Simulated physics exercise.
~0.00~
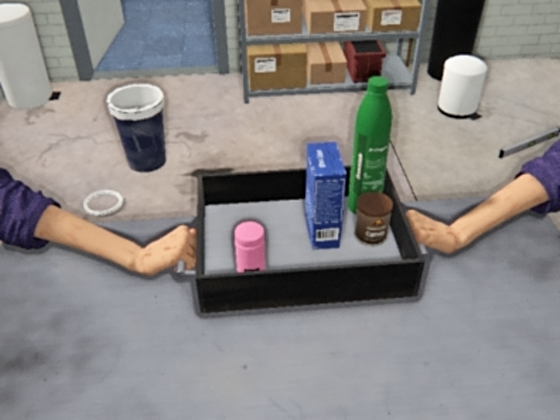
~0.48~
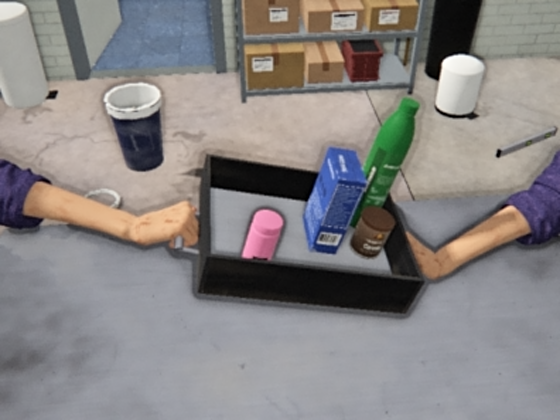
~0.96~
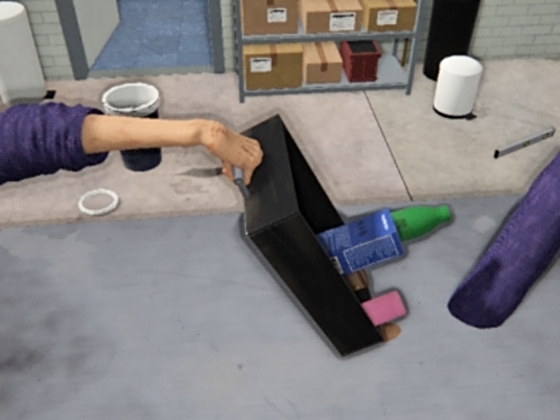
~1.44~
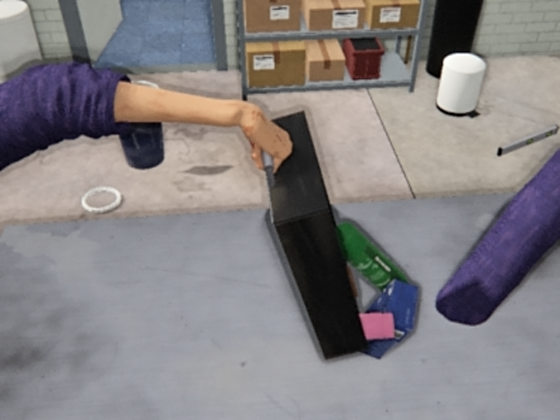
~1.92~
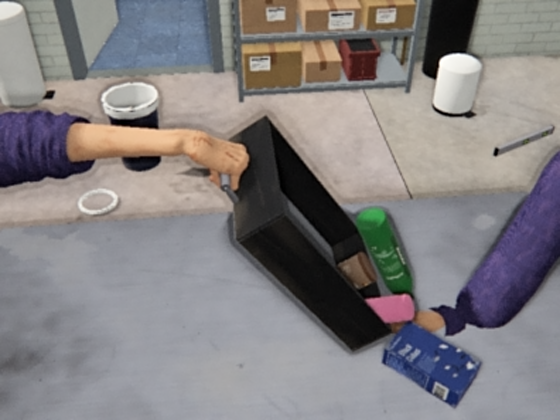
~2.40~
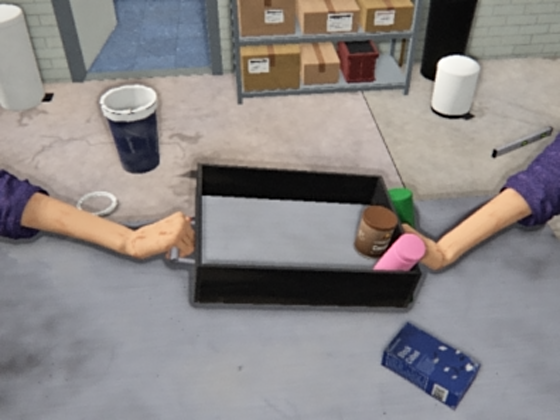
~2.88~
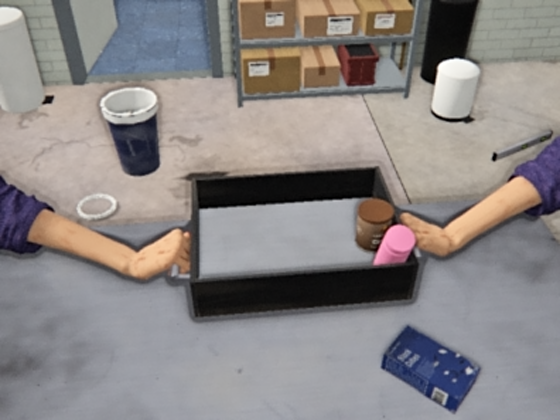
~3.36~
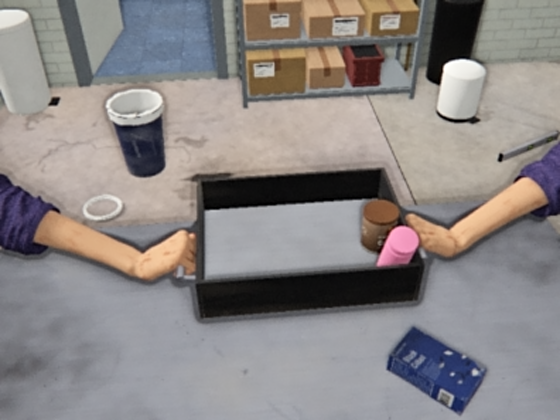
To begin with, two purple-sleeved arms hold a black open crate containing a pink shaker, a blue packet, a tall green bottle and a brown tin. The right side dips, and the contents lean to the right. The crate then swings down steeply until it is nearly on end, and the items topple and slide toward its lower side, the bottle and packet spilling out. As the crate starts back, the packet lies on the floor at the right. Finally it is level again, with the tin upright and the shaker leaning at the right end, the packet still on the floor and the bottle out of sight.
